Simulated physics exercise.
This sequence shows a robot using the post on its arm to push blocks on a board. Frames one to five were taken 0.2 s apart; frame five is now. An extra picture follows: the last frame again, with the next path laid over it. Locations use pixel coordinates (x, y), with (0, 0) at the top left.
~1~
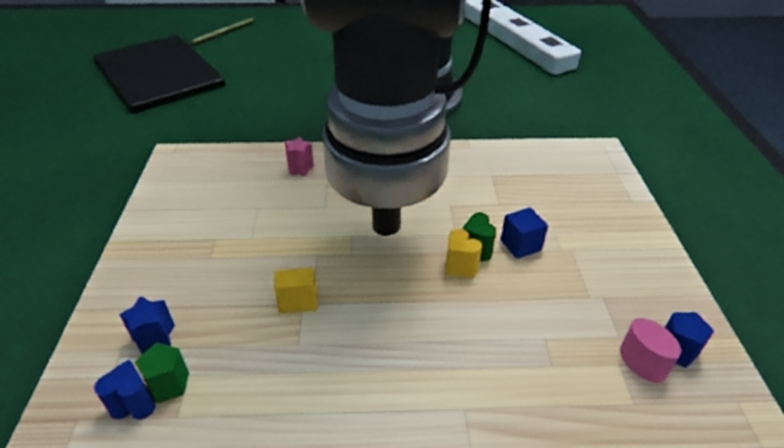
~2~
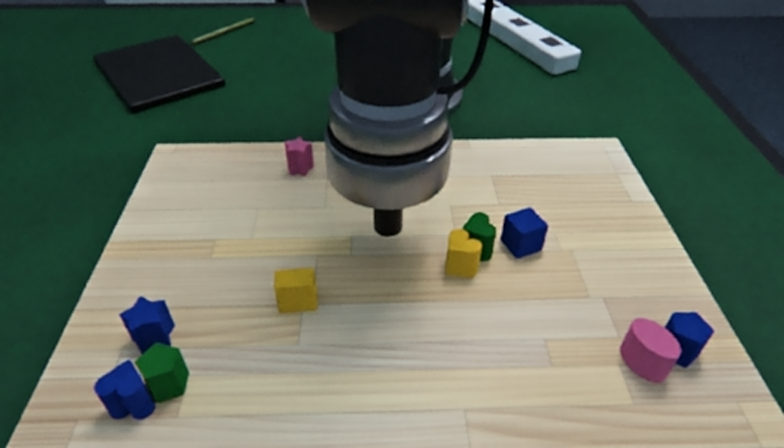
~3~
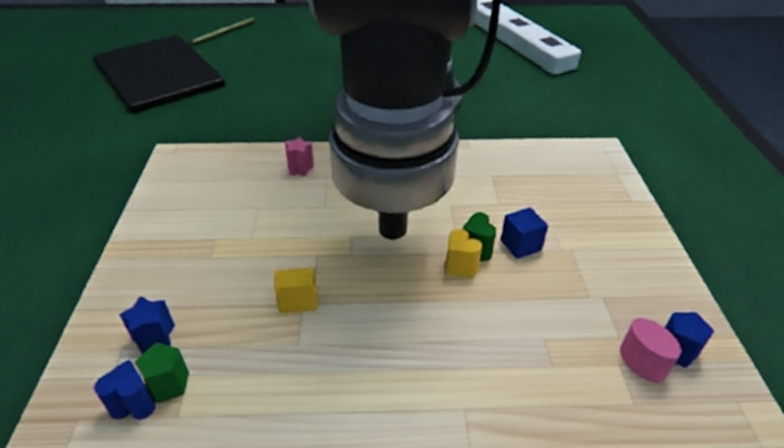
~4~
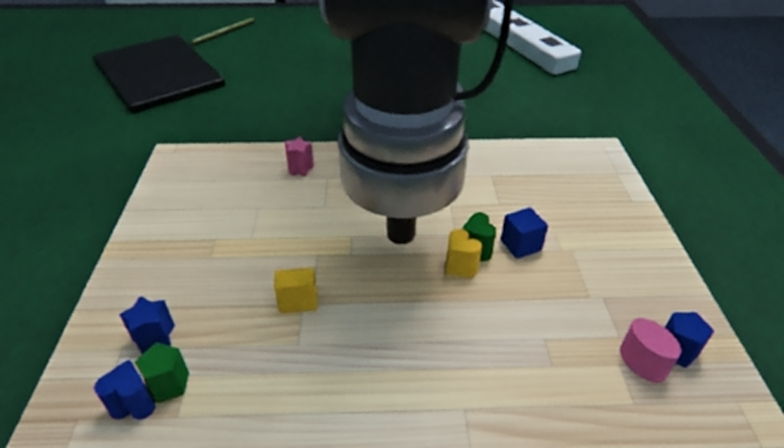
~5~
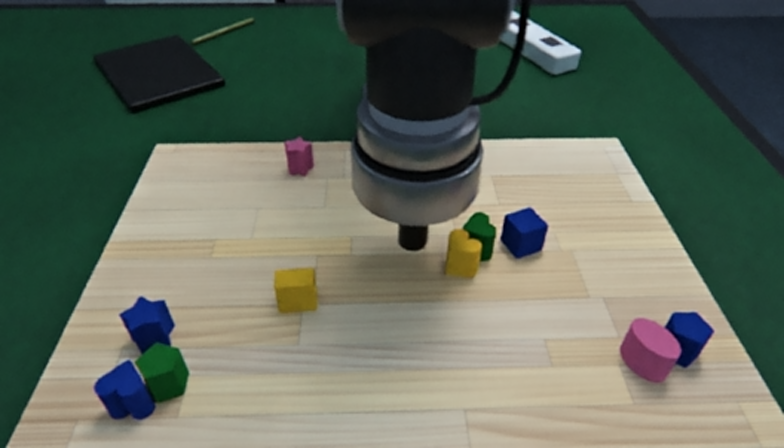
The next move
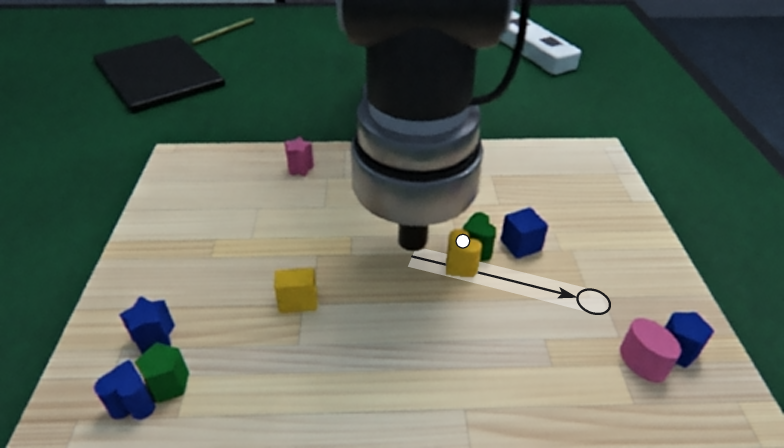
The robot arm above the wooden board moved slightly right and a little toward the viewer, its post nearing the yellow heart block beside the green one, while all the scattered colored blocks stayed still.
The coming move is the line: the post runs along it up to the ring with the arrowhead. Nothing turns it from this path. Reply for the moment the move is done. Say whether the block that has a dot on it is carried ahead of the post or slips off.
As far as I can tell, the block that has a dot on it is still leading the way in front of the post.
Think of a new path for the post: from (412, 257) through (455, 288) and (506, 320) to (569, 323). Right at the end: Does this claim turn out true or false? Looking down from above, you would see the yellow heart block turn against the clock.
Answer: True.
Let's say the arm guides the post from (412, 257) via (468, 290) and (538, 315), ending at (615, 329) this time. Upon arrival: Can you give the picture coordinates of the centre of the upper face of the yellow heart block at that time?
Located at (485, 246).
The line goes from (412, 257) directly to (594, 301); the dot is on the yellow heart block.
What follows on the original path. One third of the way, post (472, 255); yellow heart block (503, 252).
Two thirds of the way, post (534, 271); yellow heart block (568, 269), turned 15° clockwise.
At the end, post (599, 286); yellow heart block (636, 286), turned 20° clockwise; green heart block unmoved.
